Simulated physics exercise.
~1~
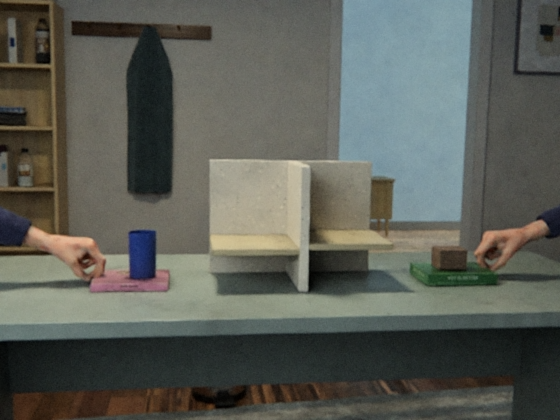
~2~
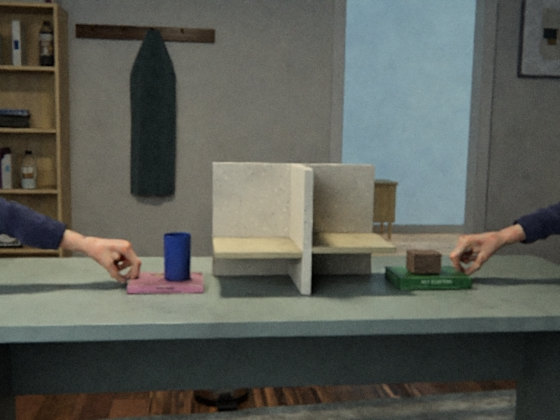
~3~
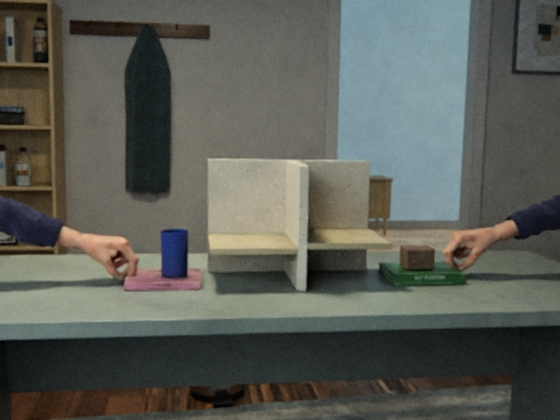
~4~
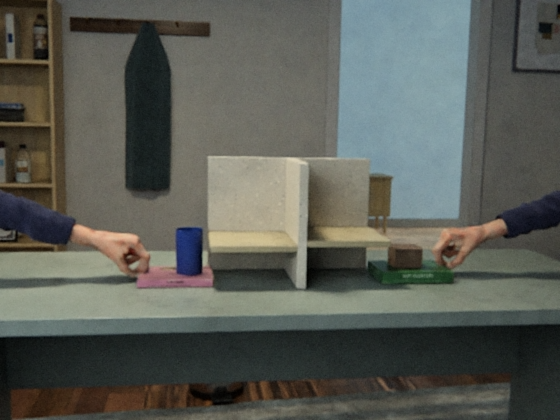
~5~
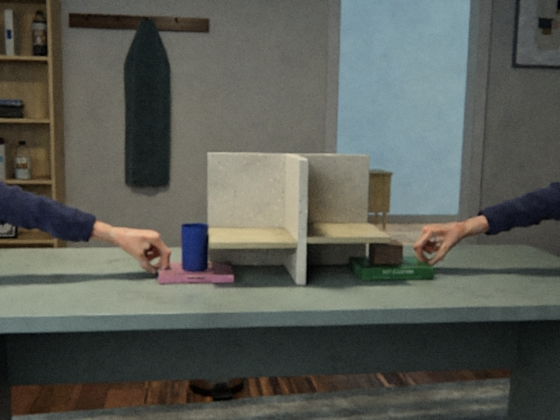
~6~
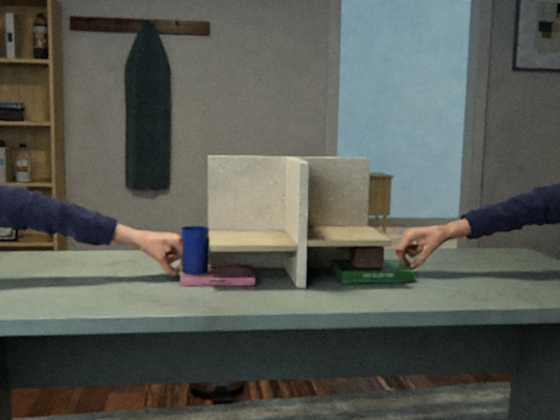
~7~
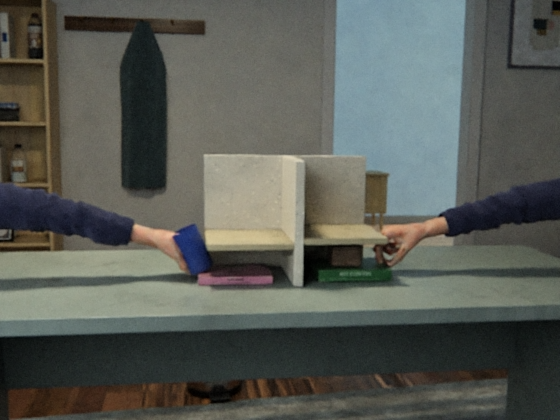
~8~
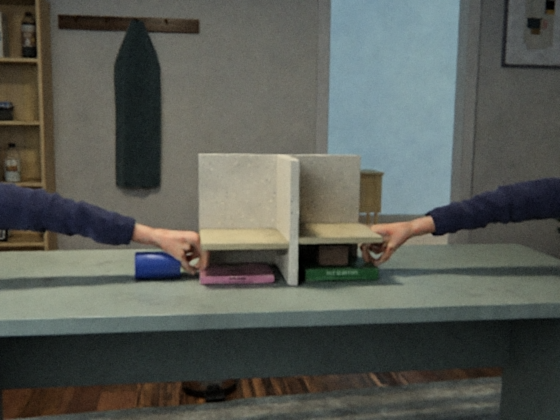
The clip opens on a table with a pale shelf unit in the middle, a blue beaker standing on a pink box at left and a brown block resting on a green packet at right. A hand on each side pushes its base inward towards the low openings. The beaker meets the shelf's edge and stays there while the pink box slides on beneath it. Meanwhile, the block rides under the shelf on the green packet. The beaker then leans back to the left and topples, ending on its side on the table, while the block sits beneath the shelf.
